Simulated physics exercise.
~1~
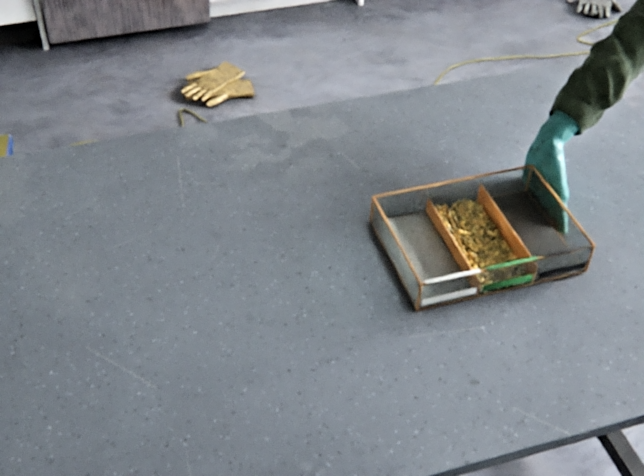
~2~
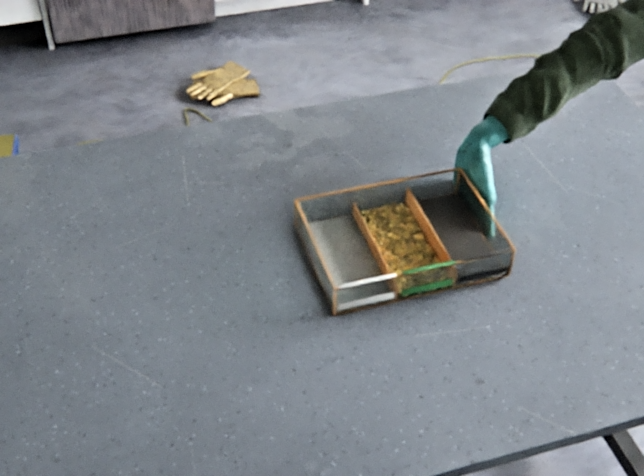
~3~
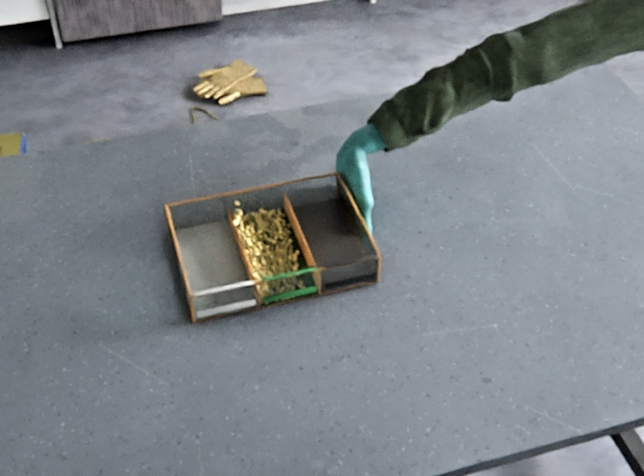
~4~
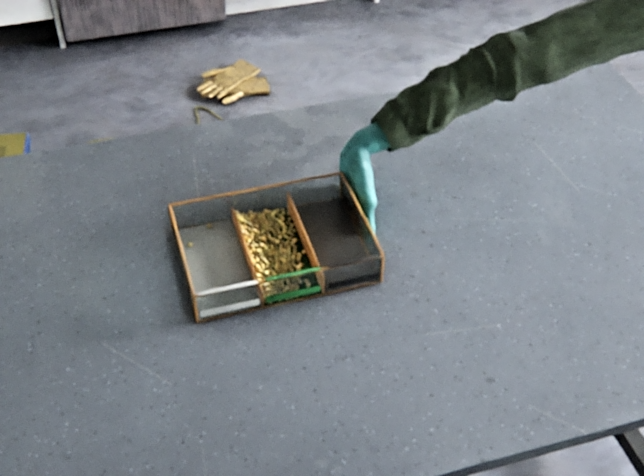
On a speckled gray tabletop, a teal-gloved hand slid a clear, copper-edged tray with three compartments from right to left, then held it still near the middle, with the small golden pieces still gathered in the center compartment.
